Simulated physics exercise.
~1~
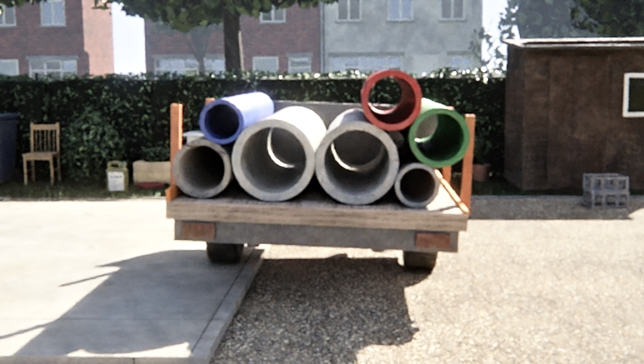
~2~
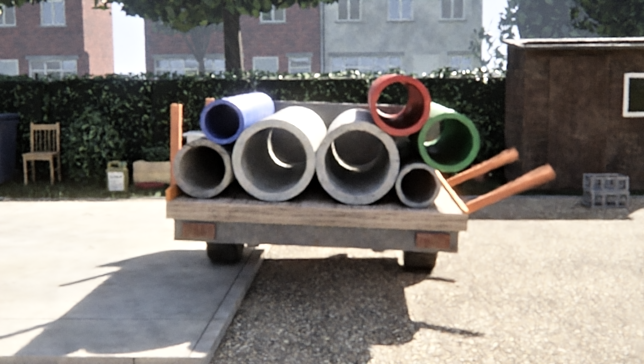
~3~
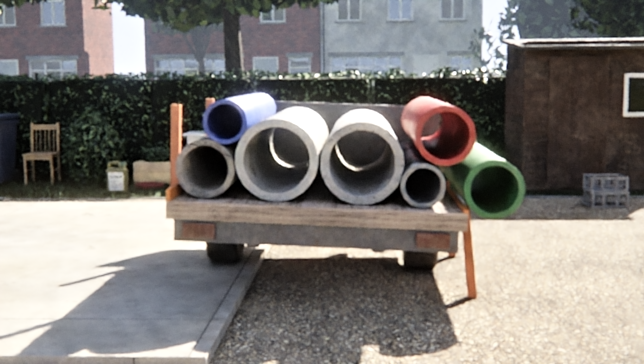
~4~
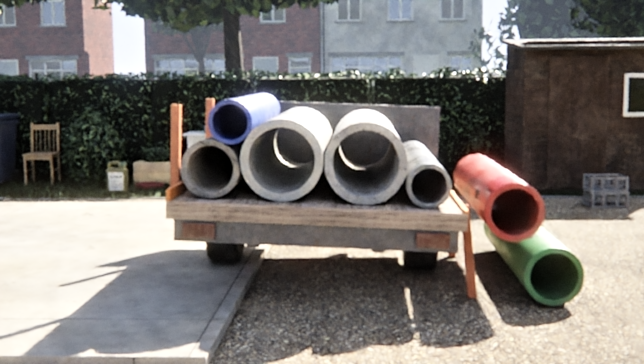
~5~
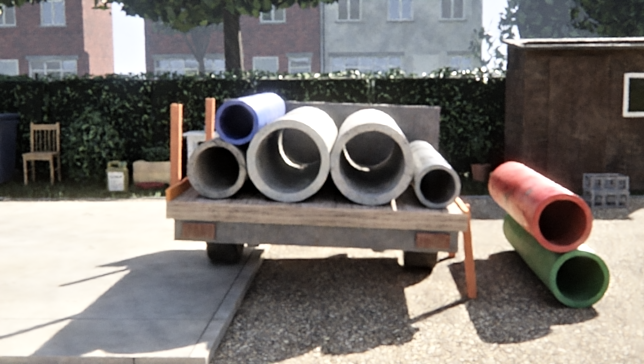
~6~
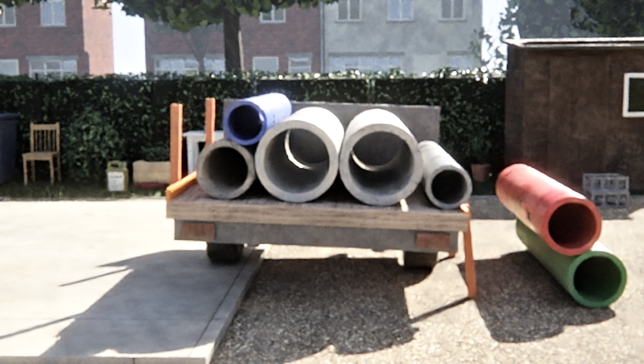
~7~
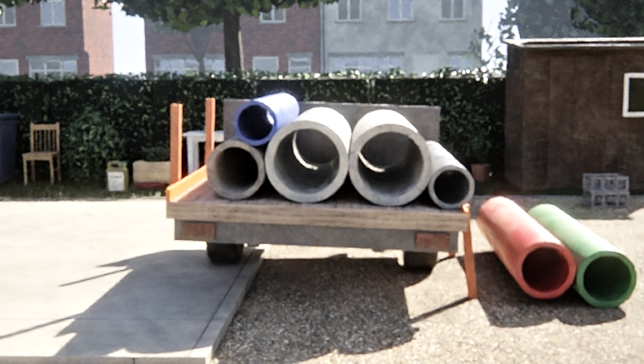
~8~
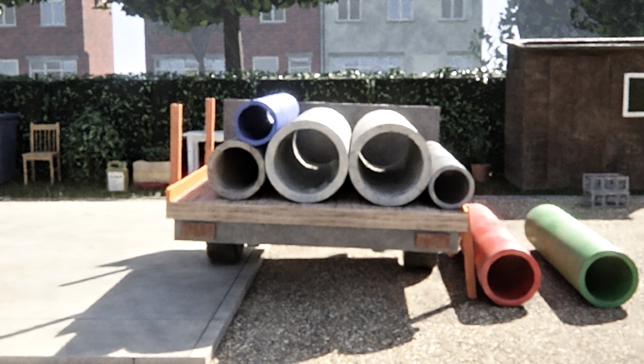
In this clip, the orange posts on the right side of a pipe-laden trailer swing down, and the green and red pipes roll off onto the gravel. The remaining pipes shift right but stay aboard, the blue one still on top, while the fallen pair settles apart.
